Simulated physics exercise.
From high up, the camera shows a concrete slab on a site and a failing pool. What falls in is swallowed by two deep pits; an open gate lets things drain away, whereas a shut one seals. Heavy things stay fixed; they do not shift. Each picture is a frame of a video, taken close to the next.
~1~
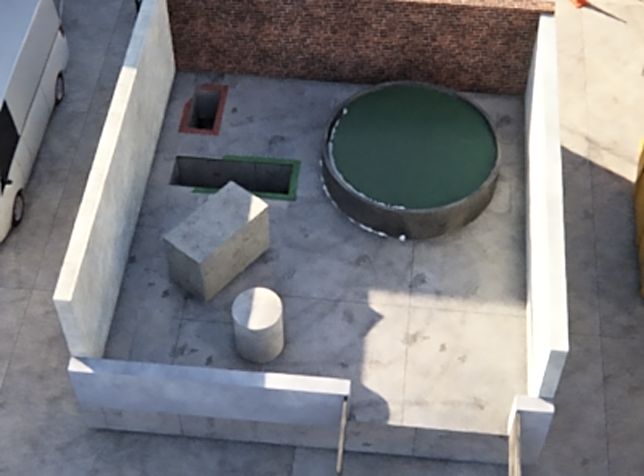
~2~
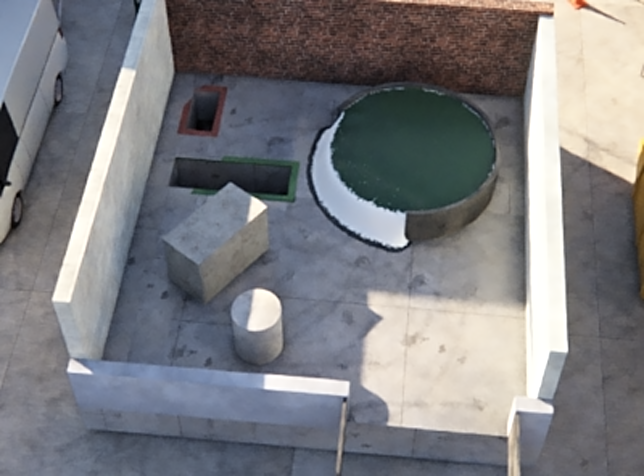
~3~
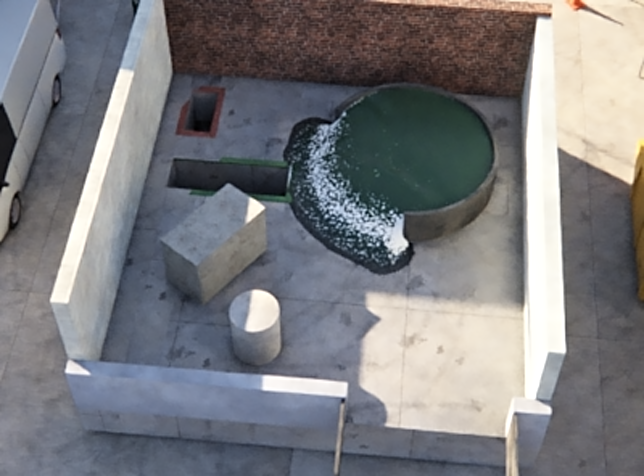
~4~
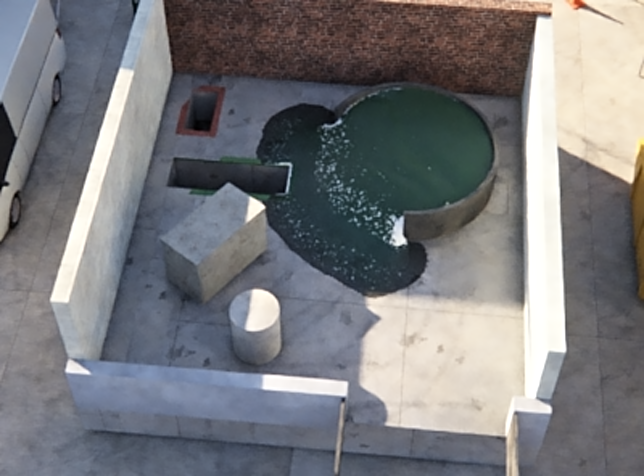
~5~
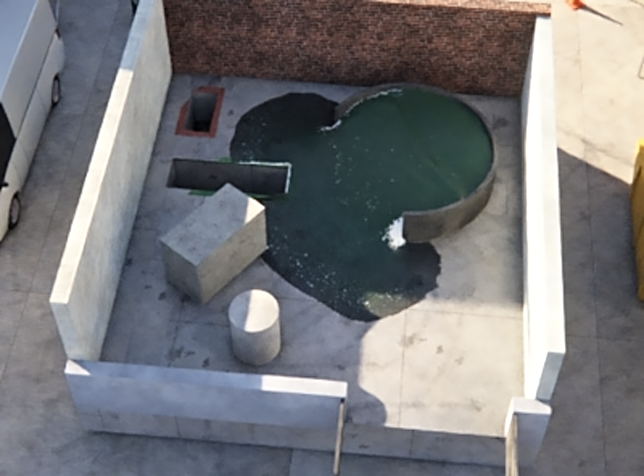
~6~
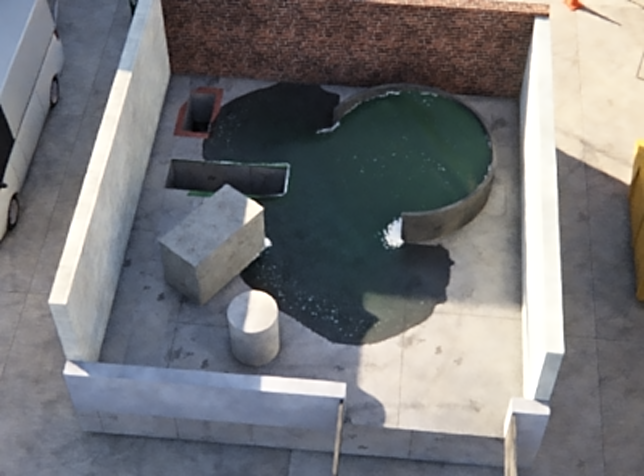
In the video, seen from above, a round tank of dark green water opens on its left side within a walled concrete yard, and water pours out in white foam, spreading across the slab around rectangular pits and concrete blocks.
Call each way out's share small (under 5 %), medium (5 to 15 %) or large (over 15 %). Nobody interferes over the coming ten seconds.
Small, medium or large: The gate gets a medium share; the red pit gets a medium share; the green pit gets a large share.
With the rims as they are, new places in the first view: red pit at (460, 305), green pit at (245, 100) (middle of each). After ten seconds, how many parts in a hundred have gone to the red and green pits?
Estimated shares - red: 8 %; green: 25 %.
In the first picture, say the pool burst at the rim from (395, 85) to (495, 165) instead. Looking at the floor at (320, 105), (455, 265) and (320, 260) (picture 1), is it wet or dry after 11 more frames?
Soaked, then soaked, then unsoaked.
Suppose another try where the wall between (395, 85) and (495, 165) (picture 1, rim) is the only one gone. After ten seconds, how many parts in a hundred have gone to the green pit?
Green: About 8 %.
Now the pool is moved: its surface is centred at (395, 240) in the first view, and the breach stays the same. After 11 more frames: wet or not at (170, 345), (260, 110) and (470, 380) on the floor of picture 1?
In order: Inundated, then unflooded, then unflooded.
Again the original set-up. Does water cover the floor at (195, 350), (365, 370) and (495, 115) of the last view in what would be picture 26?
Well, in turn they'd be wet underfoot, wet underfoot and dry underfoot.
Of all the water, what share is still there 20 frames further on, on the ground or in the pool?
I'd put it at about 70 per cent.
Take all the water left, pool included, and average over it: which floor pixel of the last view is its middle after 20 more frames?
Close to (302, 240).
A moment on, water covers 50 % of the floor; the gate 0 %, the red pit 1 %, the green pit 6 %.
Next, water covers 60 % of the floor; the gate 1 %, the red pit 3 %, the green pit 13 %.
Then, water covers 65 % of the floor; the gate 2 %, the red pit 6 %, the green pit 22 %.
Later, water covers 75 % of the floor; the gate 6 %, the red pit 8 %, the green pit 31 %.
In the end, water covers 85 % of the floor; the gate 11 %, the red pit 10 %, the green pit 41 %.
